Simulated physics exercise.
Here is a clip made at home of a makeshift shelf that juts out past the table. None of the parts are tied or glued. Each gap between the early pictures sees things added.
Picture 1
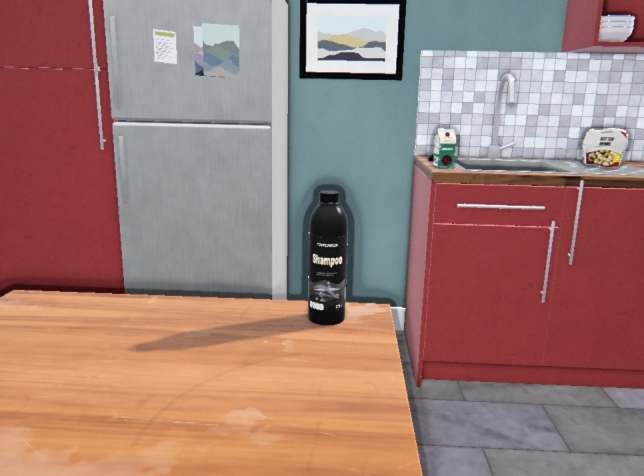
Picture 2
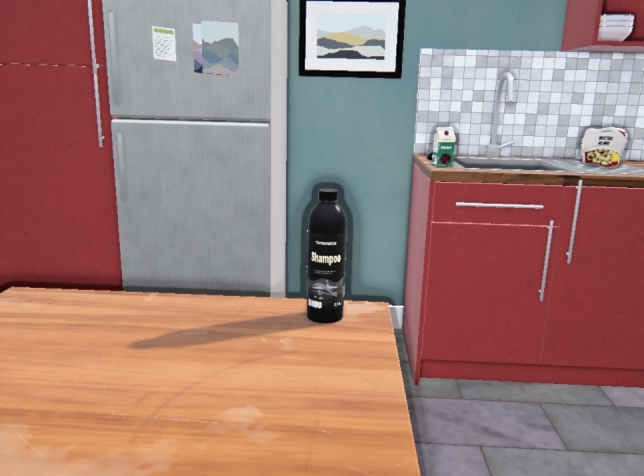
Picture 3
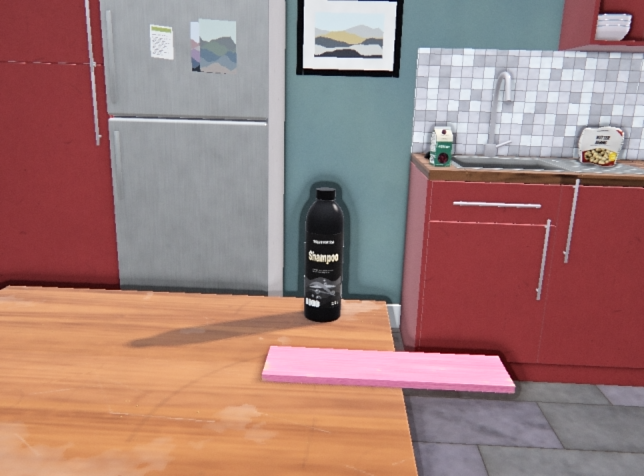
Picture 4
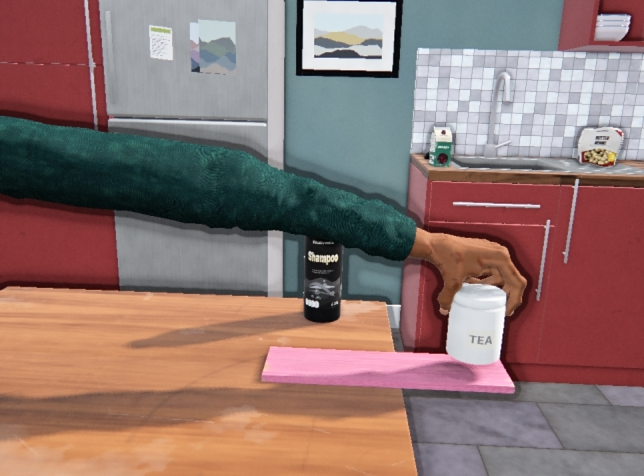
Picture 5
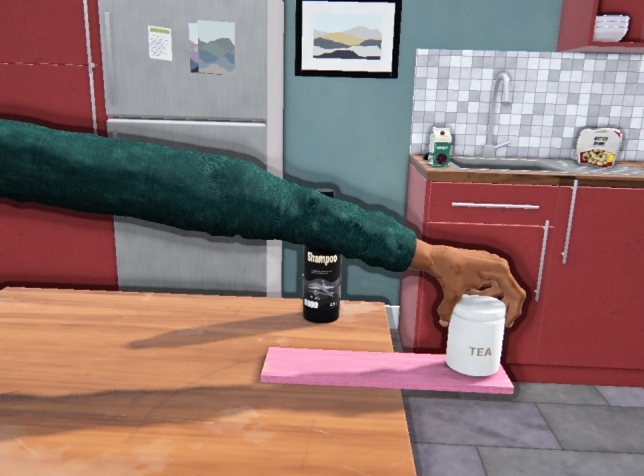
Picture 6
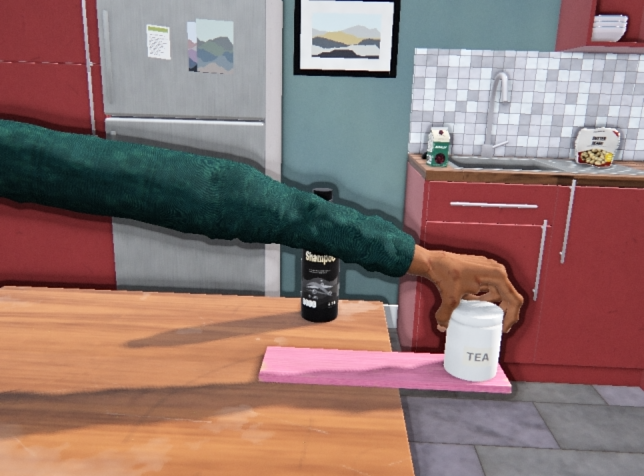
A hand lowers a white tea jar onto the right end of a pink plank.
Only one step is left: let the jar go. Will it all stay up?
Yep, it pitches off the end.
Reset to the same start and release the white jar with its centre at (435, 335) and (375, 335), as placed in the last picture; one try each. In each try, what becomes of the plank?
In case one it tumbles, while in case two it stays where it is.
Then, 0.40 s after the last picture, white jar now down on the floor or falling; pink plank on its side.
Then, 0.50 s after the last picture, pink plank now down on the floor or falling.
Then, 0.60 s after the last picture, things are still on the move.
Then, 0.70 s after the last picture, as before.
At rest, down on the floor or falling, white jar and pink plank; black bottle in place. The plank goes over.
